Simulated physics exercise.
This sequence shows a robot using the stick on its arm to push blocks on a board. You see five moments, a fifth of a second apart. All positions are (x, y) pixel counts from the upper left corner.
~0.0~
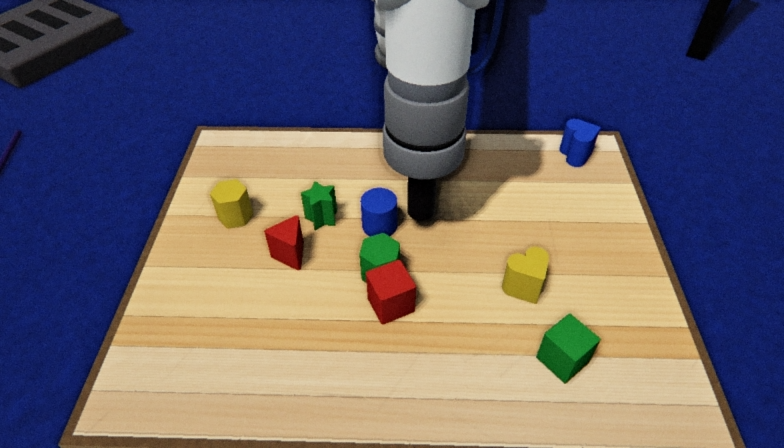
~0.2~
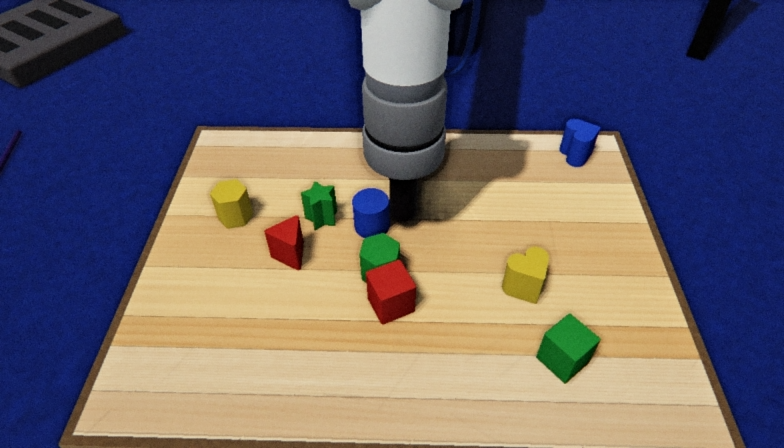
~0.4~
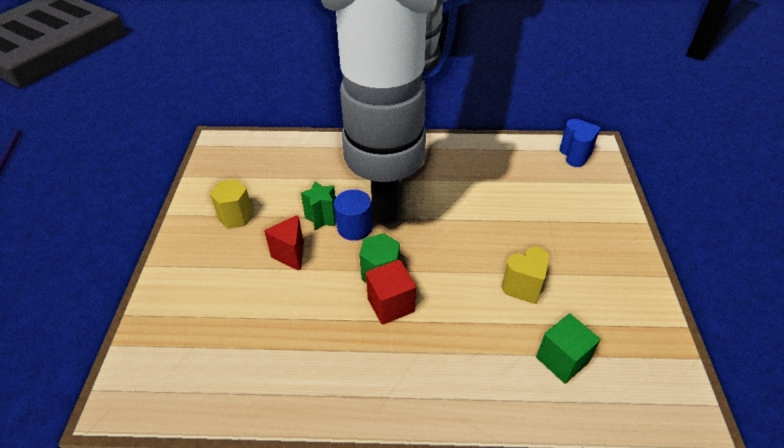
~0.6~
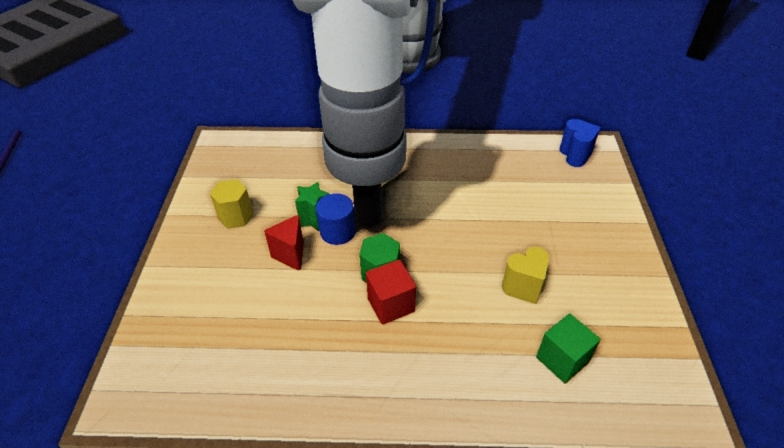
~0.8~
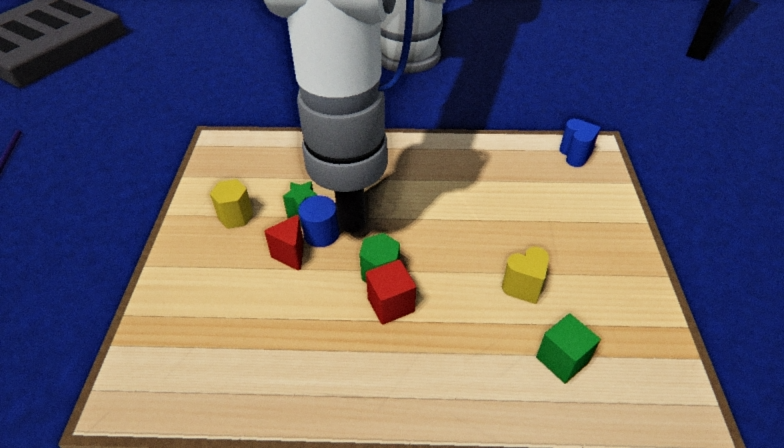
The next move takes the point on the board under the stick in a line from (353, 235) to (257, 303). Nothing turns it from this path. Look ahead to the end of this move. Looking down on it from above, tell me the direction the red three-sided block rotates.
Its spin: Anticlockwise.
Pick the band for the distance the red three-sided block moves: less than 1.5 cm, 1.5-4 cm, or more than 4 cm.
My estimate: In the 1.5 to 4 cm range.
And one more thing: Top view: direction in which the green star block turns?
It turns round clockwise.
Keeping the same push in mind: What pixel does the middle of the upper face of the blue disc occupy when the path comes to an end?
Expect it around (294, 215).
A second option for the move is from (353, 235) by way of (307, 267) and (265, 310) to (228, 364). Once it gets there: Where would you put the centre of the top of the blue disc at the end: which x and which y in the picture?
I predict (294, 214).
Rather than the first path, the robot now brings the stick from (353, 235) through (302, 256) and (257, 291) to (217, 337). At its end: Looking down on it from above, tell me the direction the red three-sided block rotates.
From overhead, clockwise.
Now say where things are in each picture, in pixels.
Lower end of the stick at (421, 211), tops of blocks, red three-sided block at (286, 230), green star block at (319, 192), blue disc at (379, 200), green hexagonal block at (380, 248), in the first picture.
Stick at (403, 212), blue disc at (371, 200), in the second picture.
Stick at (386, 214), blue disc at (353, 202), in the third picture.
Stick at (369, 218), green star block at (311, 193), blue disc at (335, 206), in the fourth picture.
Stick at (352, 223), red three-sided block at (286, 230), green star block at (300, 191), blue disc at (318, 208), green hexagonal block at (380, 248), in the fifth picture.
The first path, step by step. One third of the way, stick at (321, 244); red three-sided block at (269, 231), turned 55° anticlockwise; green star block at (296, 191), turned 25° clockwise; blue disc at (295, 215).
Two thirds of the way, stick at (288, 267); red three-sided block at (268, 231), turned 55° anticlockwise; green star block at (296, 191), turned 25° clockwise; blue disc at (294, 215).
At the end, stick at (254, 291); red three-sided block at (268, 231), turned 55° anticlockwise; green star block at (296, 191), turned 25° clockwise; blue disc at (294, 215); green hexagonal block not moved.
